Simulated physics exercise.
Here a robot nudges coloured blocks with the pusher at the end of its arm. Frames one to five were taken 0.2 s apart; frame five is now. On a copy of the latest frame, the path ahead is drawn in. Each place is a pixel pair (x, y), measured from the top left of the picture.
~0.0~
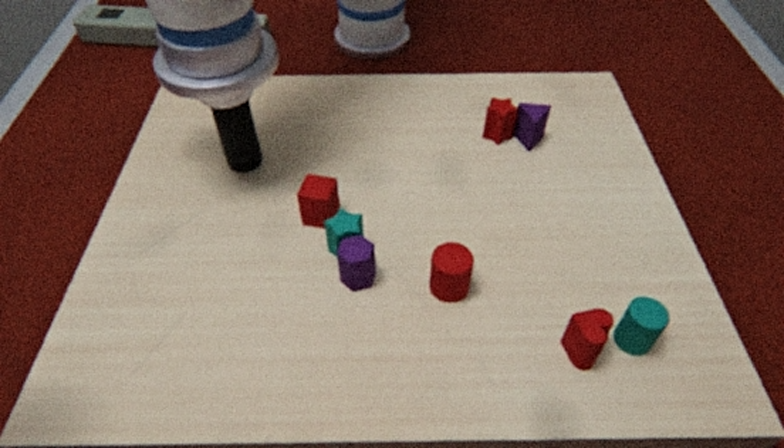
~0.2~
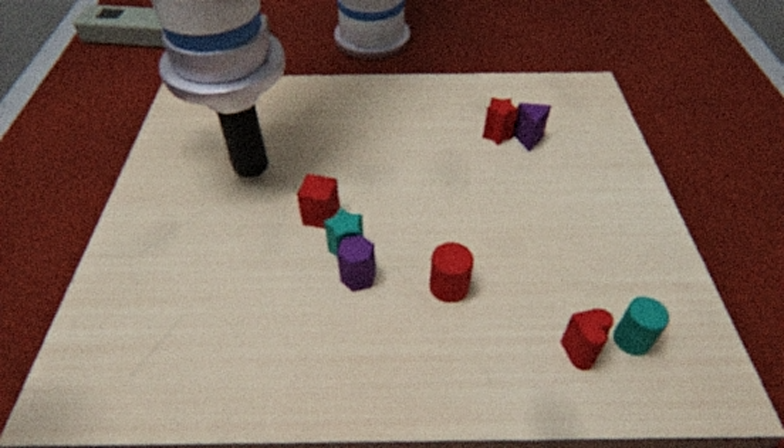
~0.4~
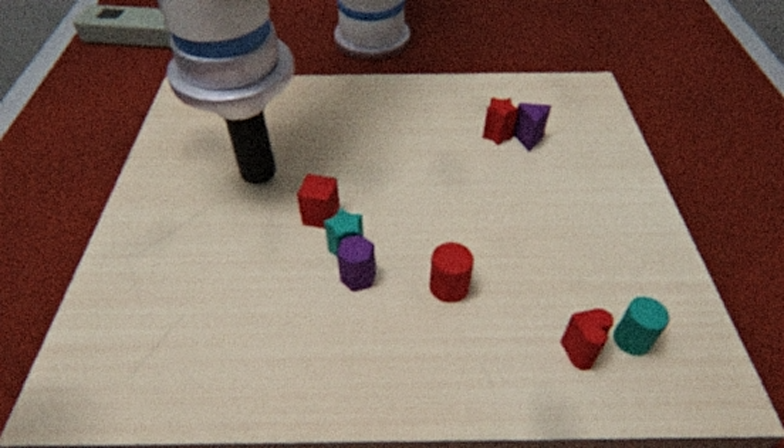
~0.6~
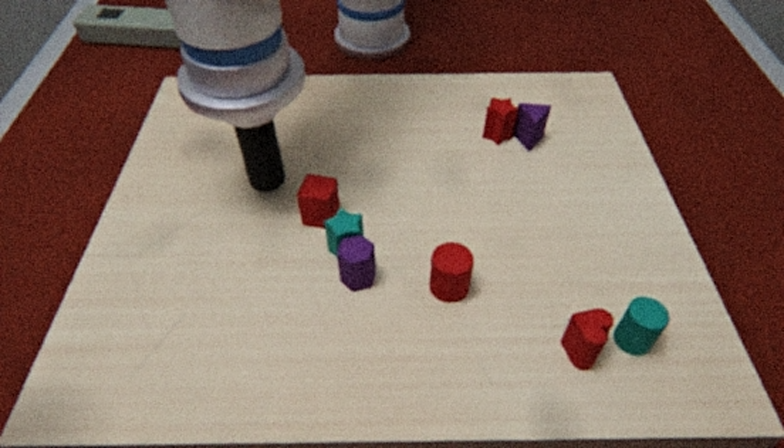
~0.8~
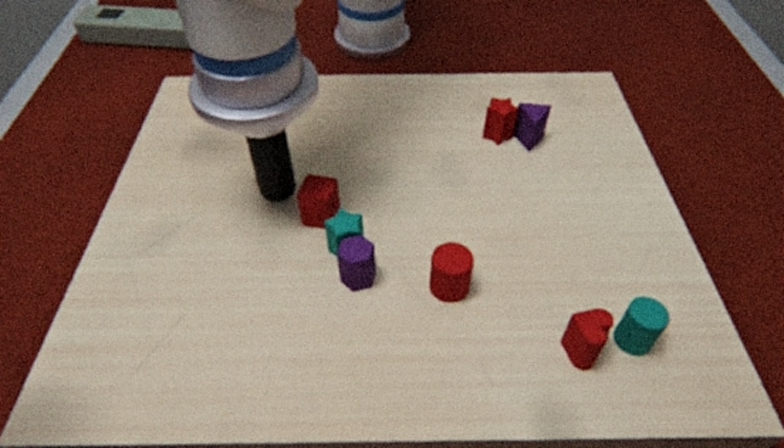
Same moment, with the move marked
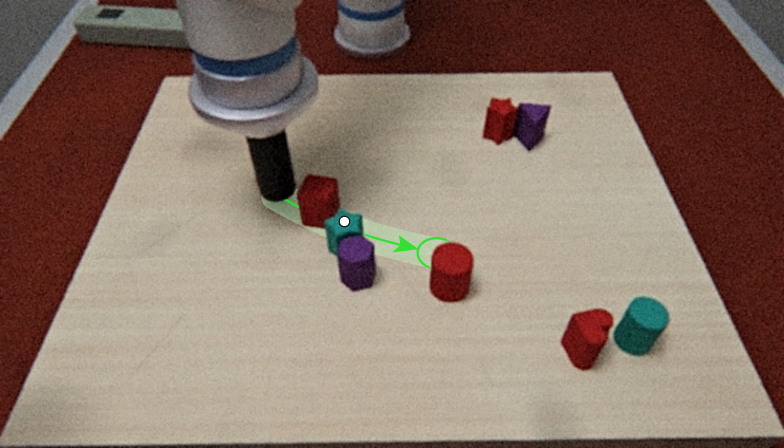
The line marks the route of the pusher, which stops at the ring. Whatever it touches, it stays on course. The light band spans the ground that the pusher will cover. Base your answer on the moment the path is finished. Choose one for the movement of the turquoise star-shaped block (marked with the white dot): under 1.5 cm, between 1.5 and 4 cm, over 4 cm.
Long, over 4 cm.
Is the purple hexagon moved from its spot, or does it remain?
It is moved off its spot.
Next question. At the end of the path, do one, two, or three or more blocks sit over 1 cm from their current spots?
My forecast: 3 or more.
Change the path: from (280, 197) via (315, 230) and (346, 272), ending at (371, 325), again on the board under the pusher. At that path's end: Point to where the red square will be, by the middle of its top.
Just about (354, 194).
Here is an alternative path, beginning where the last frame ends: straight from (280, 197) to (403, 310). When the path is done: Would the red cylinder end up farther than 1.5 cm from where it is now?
No, it doesn't check out.
Path on the board, from (280, 197) via (351, 230), ending at (437, 253); the dot is on the turquoise star-shaped block.
On the path given first. One third of the way, pusher (325, 213); red square (350, 205), turned 20° clockwise; turquoise star-shaped block (361, 231), turned 20° clockwise; purple hexagon (360, 257), turned 30° clockwise.
Two thirds of the way, pusher (378, 232); red square (407, 227), turned 25° clockwise; turquoise star-shaped block (395, 254), turned 85° clockwise; purple hexagon (362, 269), turned 60° clockwise.
At the end, pusher (438, 246); red square (468, 248), turned 55° clockwise; turquoise star-shaped block (395, 254), turned 85° clockwise; purple hexagon (362, 269), turned 60° clockwise; red cylinder (482, 280).
